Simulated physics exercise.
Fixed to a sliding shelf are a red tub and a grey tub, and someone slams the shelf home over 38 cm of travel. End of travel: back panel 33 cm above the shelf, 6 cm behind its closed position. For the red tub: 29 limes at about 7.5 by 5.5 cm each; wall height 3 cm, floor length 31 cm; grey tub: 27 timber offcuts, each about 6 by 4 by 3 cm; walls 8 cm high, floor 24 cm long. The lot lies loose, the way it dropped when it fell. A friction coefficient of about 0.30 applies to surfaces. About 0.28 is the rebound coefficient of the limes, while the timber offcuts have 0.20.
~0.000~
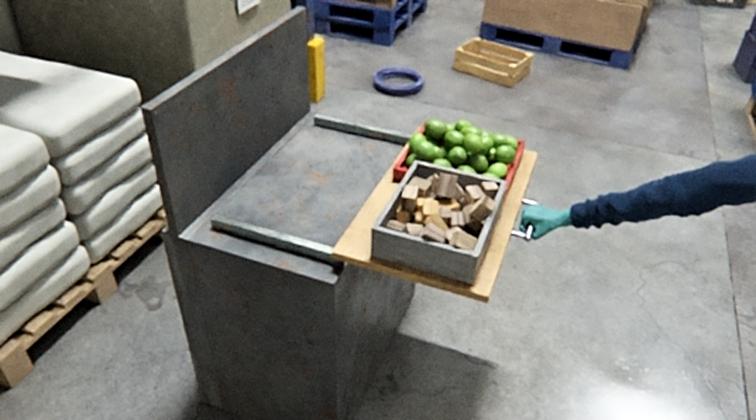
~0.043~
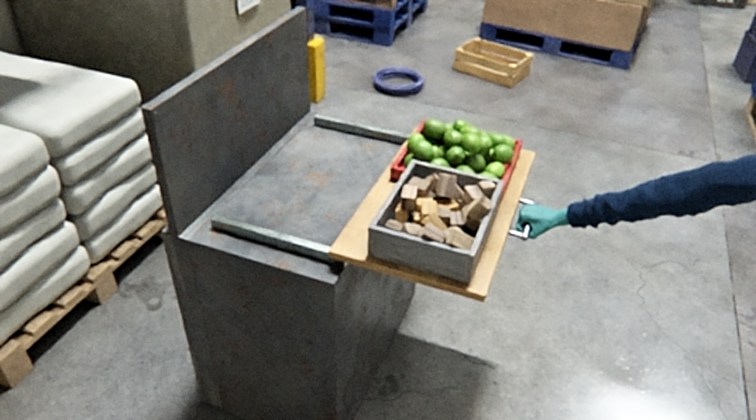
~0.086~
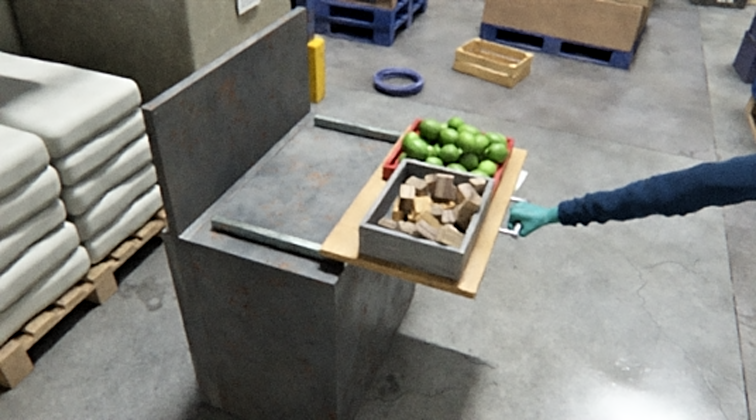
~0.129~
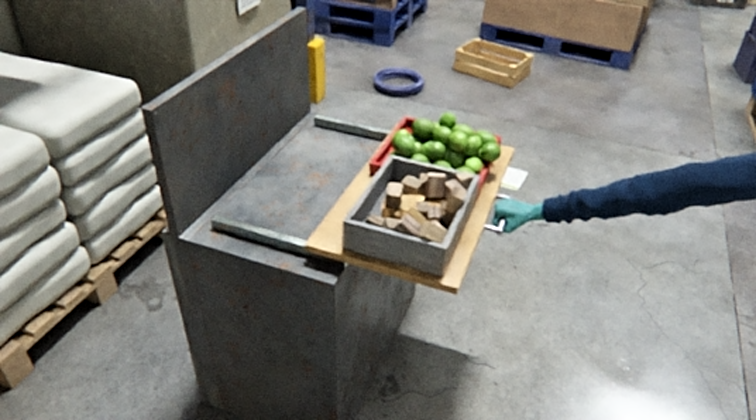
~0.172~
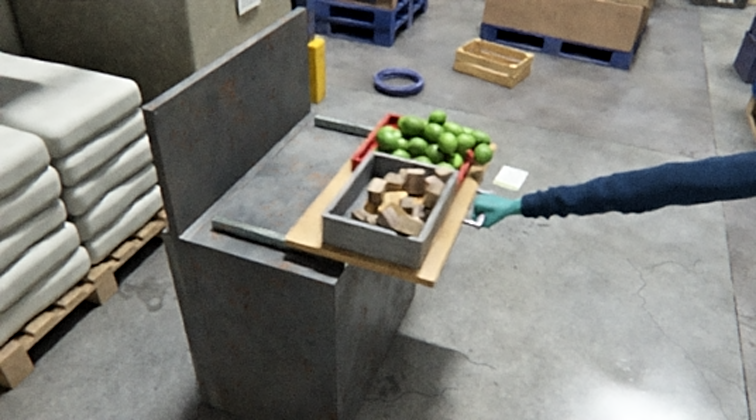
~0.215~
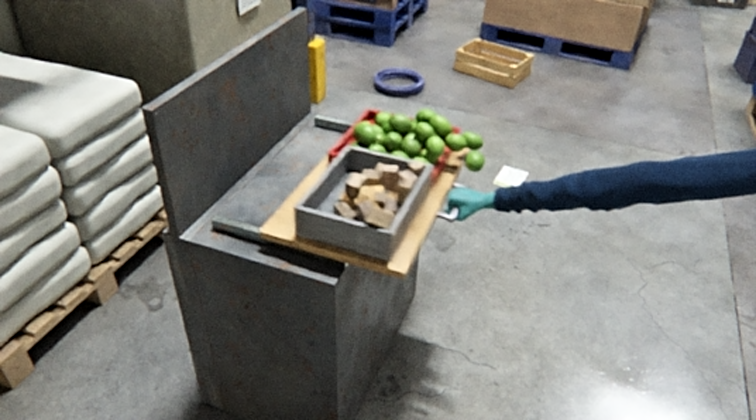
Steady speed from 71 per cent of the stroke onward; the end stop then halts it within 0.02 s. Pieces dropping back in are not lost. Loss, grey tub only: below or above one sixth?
Below.
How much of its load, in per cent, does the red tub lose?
Red tub, 30 in a hundred gone.
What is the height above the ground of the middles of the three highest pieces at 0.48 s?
On average they sit about 104 cm high.
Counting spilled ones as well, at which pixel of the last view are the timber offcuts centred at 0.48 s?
Somewhere around pixel (305, 179).
After 0.28 s, end of travel.
After 0.36 s, red tub 23 in, 6 out and grey tub 27 in, 0 out.
After 0.48 s, red tub 23 in, 6 out and grey tub 25 in, 2 out.
After 0.70 s, red tub 22 in, 7 out and grey tub 25 in, 2 out.
When it is over (at 1.14 s), red tub 21 in, 8 out and grey tub 25 in, 2 out. Asked share, 2 of 27, 7 per cent.
